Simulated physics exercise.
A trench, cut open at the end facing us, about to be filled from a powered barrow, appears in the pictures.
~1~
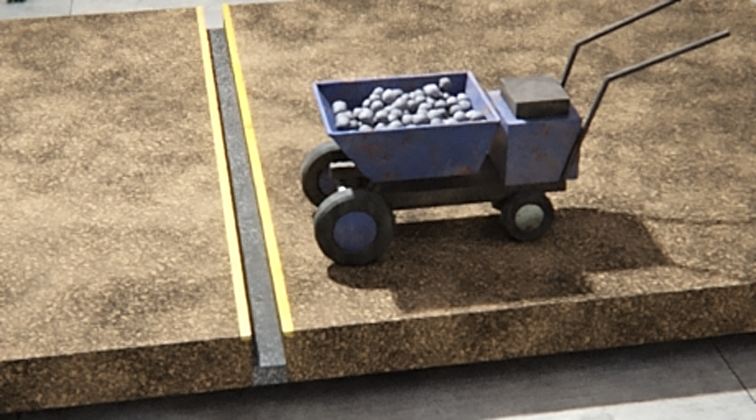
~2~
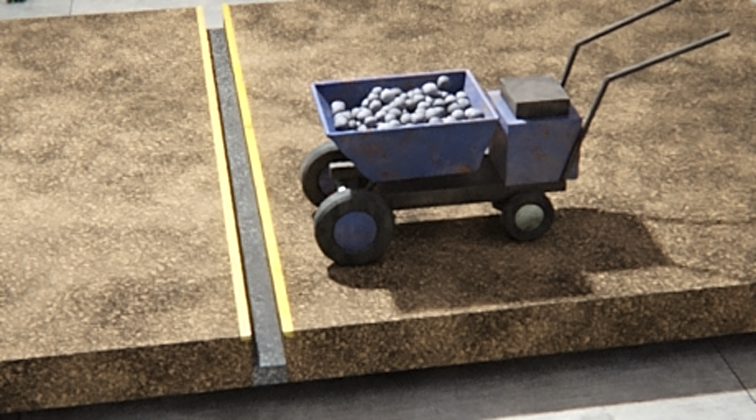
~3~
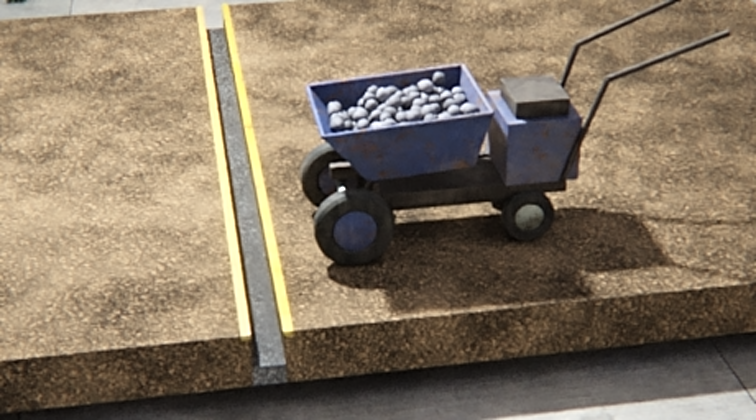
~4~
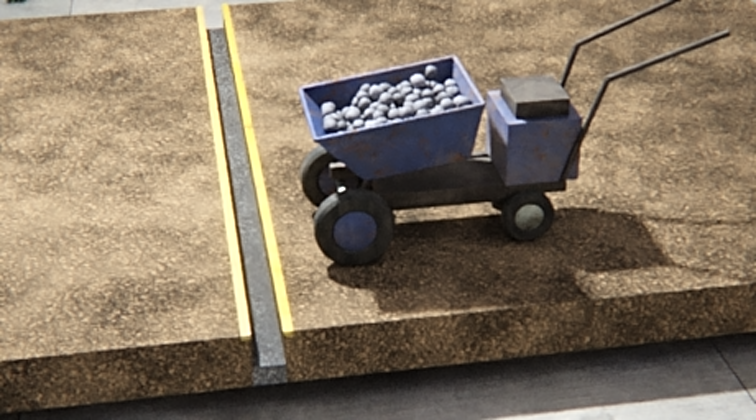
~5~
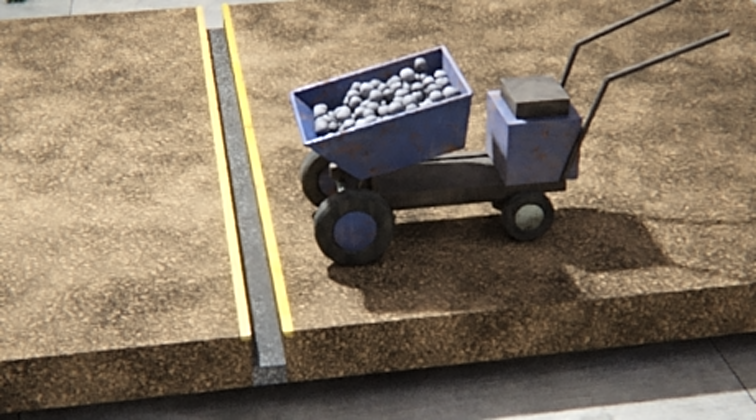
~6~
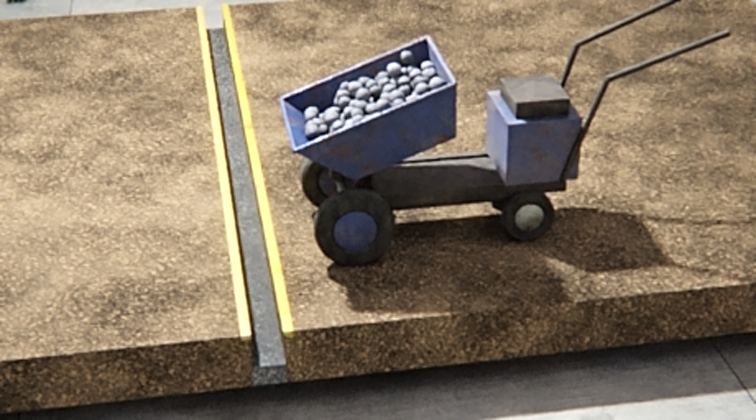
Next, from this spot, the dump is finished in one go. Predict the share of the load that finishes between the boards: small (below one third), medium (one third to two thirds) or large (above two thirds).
The share is small, below one third.
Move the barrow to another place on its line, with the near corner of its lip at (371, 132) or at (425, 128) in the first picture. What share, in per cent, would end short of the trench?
First spot 10 per cent, second spot 50 per cent.
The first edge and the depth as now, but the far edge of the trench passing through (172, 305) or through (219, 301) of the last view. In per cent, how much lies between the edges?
About 90 and 40 per cent.
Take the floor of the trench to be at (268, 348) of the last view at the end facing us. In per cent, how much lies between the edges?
I'd say around 20 in a hundred.
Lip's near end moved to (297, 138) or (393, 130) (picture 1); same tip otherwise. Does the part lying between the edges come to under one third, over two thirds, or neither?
Under a third, then one to two thirds.
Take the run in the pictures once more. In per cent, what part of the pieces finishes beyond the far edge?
It works out to close to 80 per cent.
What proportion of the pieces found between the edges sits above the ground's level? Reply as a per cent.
About 0 %.
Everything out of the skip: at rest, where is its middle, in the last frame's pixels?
Roughly at pixel (193, 243).
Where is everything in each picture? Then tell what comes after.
The first frame shows lip of the skip near (331, 135), level; top of the load near (401, 106), round cobbles; first edge of the trench near (281, 295); far edge near (241, 299), the trench under half as wide as the skip, and about as deep as wide.
The second frame shows lip of the skip near (329, 136), level; top of the load near (400, 105).
The third frame shows lip of the skip near (324, 137), tipped barely; top of the load near (418, 113).
The fourth frame shows lip of the skip near (316, 140), tipped a little; top of the load near (413, 101).
The fifth frame shows lip of the skip near (306, 145), tipped a little; top of the load near (418, 99).
The sixth frame shows lip of the skip near (295, 151), tipped clearly; top of the load near (405, 93); first edge of the trench near (281, 295); far edge near (241, 299).
Shortly afterwards, skip tipped steeply; the whole lot in the skip.
Next, skip tipped right over; near two thirds in the skip; near a quarter beyond it; a little falling.
Some moments later, skip tipped right over; a little in the skip; a little in or heaped over the trench; the bulk beyond it.
In the end, skip tipped right over; near a quarter in or heaped over the trench; the bulk beyond it.
